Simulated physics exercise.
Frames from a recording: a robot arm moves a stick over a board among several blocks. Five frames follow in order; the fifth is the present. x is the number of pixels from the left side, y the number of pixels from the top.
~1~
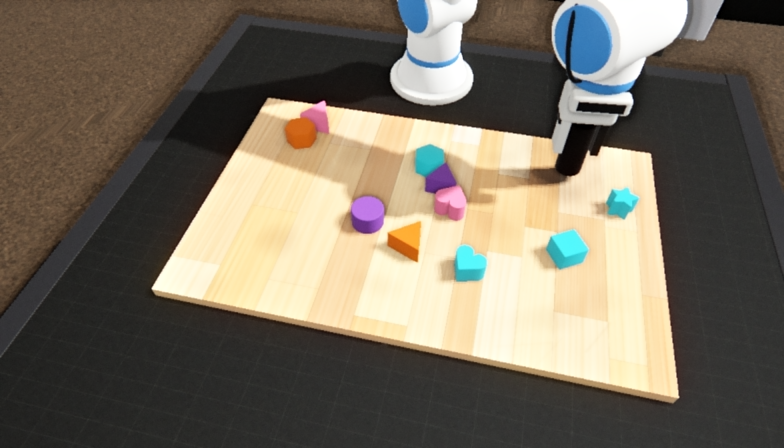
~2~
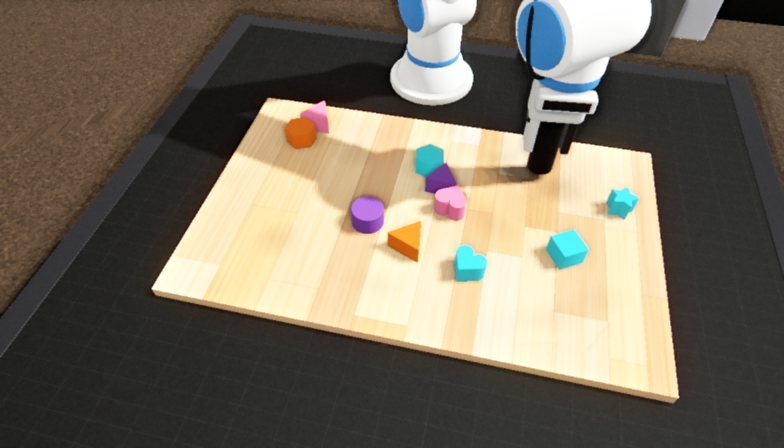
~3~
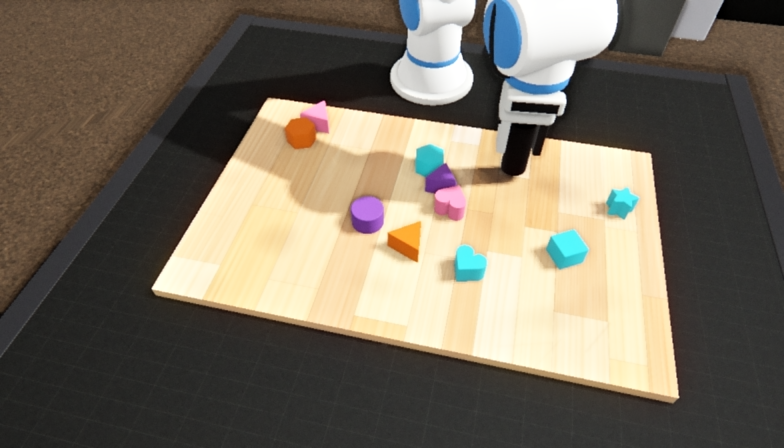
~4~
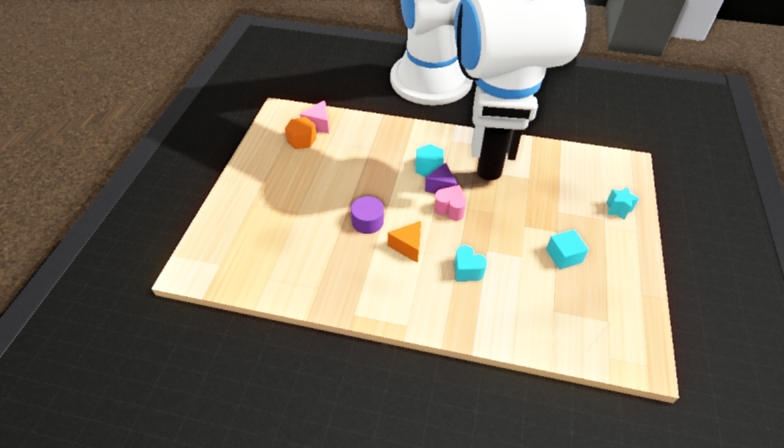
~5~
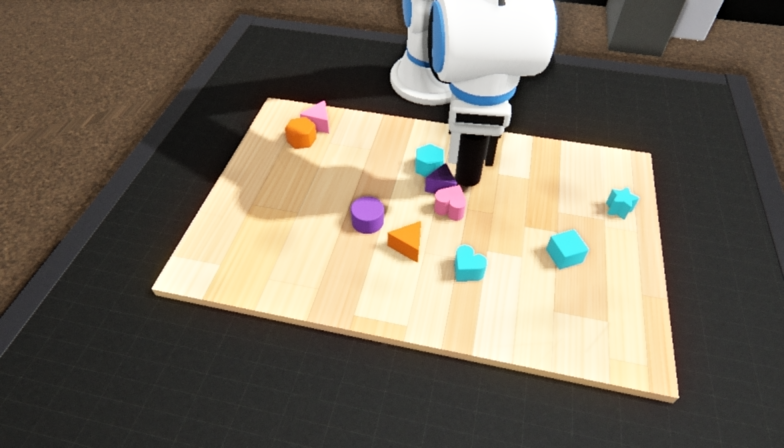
A robot arm moved its black stick steadily left across the wooden board, coming in close beside the purple triangle and pink heart-shaped block, while all the colourful blocks stayed where they were.
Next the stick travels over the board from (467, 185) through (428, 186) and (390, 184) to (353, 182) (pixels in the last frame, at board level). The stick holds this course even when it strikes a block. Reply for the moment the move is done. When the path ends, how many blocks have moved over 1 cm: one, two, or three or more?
That push would leave one block displaced by more than about 1 cm.
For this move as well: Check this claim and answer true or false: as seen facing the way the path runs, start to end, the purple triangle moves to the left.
The claim holds.
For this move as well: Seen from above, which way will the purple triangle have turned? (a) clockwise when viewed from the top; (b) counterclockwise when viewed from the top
I choose b.
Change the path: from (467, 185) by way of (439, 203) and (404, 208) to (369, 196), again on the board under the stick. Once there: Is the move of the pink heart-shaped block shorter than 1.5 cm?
Answer: No.
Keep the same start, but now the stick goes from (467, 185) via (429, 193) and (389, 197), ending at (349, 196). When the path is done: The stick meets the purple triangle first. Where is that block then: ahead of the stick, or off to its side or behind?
It remains before the stick.
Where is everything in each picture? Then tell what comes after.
Lower end of the stick at (568, 168), tops of blocks, turquoise hexagonal block at (430, 153), purple triangle at (443, 174), pink heart-shaped block at (452, 196), in the first frame.
Stick at (539, 166), blocks as before, in the second frame.
Stick at (513, 168), blocks as before, in the third frame.
Stick at (489, 172), blocks as before, in the fourth frame.
Stick at (468, 178), turquoise hexagonal block at (430, 153), purple triangle at (443, 174), pink heart-shaped block at (452, 196), in the fifth frame.
What follows on the original path. One third of the way, stick at (427, 179); turquoise hexagonal block at (428, 152), turned 15° clockwise; purple triangle at (407, 178).
Two thirds of the way, stick at (390, 177); turquoise hexagonal block at (427, 152), turned 15° clockwise; purple triangle at (375, 183), turned 40° anticlockwise.
At the end, stick at (352, 175); turquoise hexagonal block at (427, 152), turned 15° clockwise; purple triangle at (359, 185), turned 70° anticlockwise; pink heart-shaped block not moved.
